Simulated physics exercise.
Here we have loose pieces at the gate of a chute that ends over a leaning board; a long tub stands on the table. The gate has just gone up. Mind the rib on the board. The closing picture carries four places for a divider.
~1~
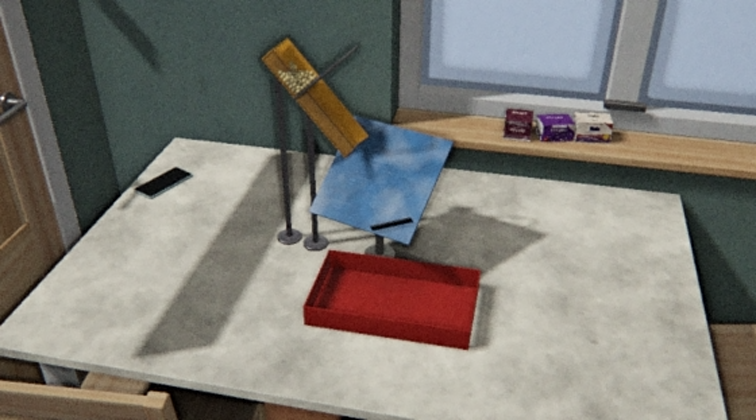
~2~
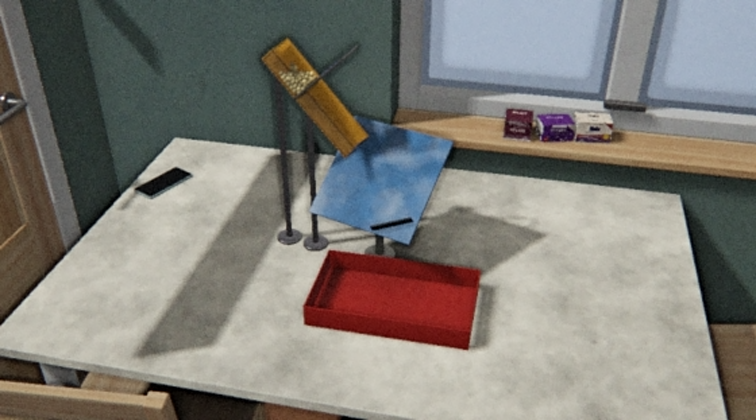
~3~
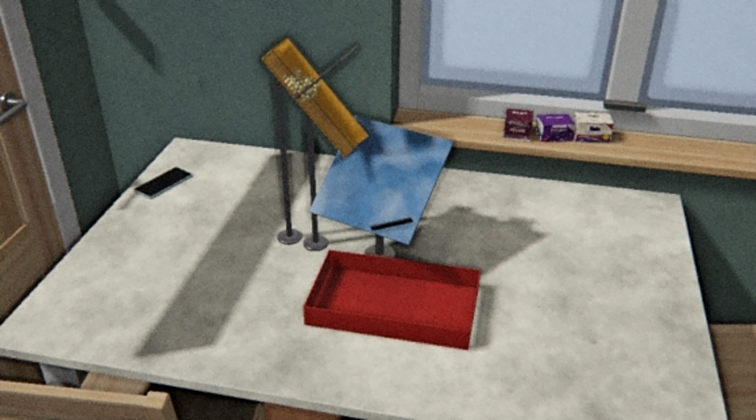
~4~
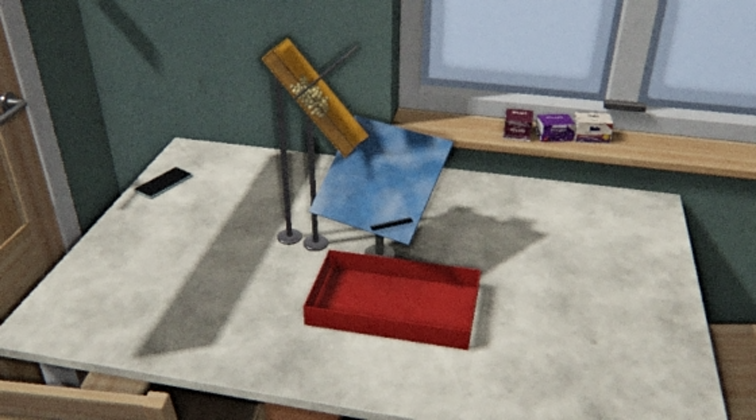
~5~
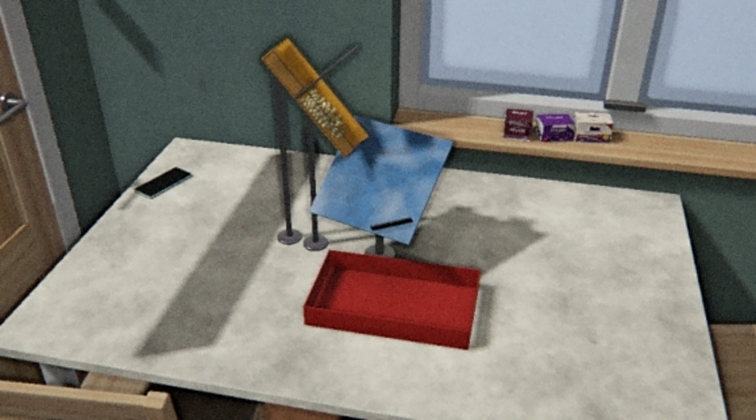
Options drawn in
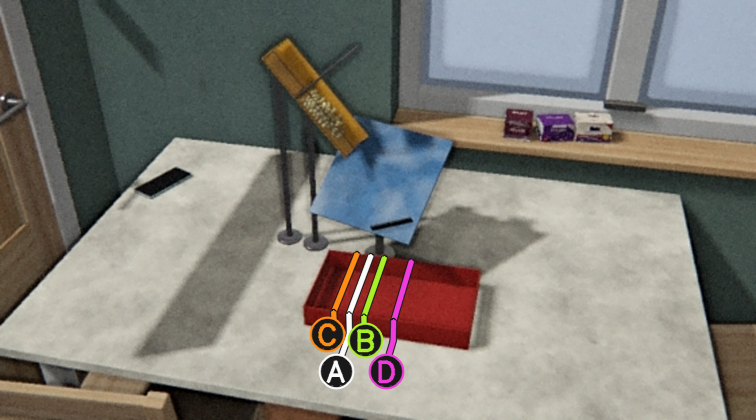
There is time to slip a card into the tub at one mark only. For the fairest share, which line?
Use line C.
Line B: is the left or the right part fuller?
The left side.
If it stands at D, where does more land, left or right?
The left side.
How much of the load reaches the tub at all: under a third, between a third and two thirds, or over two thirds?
It is over two thirds.
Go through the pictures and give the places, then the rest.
In the first frame, load behind the gate at (300, 80), soya beans; lip of the chute at (352, 151), sloping fairly steeply.
In the second frame, middle of the board at (380, 177), tilted fairly steeply; middle of its low edge at (357, 228); of its high edge at (403, 128).
In the third frame, front corners of the tub at (304, 307) and (470, 331), empty; front of the load at (315, 95).
In the fourth frame, middle of the load at (315, 99); its front at (324, 115), about a third of the way to the lip; rib from (411, 218) to (370, 227).
In the fifth frame, middle of the load at (324, 108); its front at (343, 133), most of the way to the lip.
On the marked copy, line A crosses the front rim at (349, 313); line B crosses the front rim at (364, 316); line C crosses the front rim at (333, 311); line D crosses the front rim at (393, 320).
With A, of what is caught, most on the left of the divider, about a quarter on the right.
With B, of what is caught, most on the left of the divider, a small part on the right.
With C, of what is caught, about half on the left of the divider, about half on the right.
With D, of what is caught, most on the left of the divider, a small part on the right.
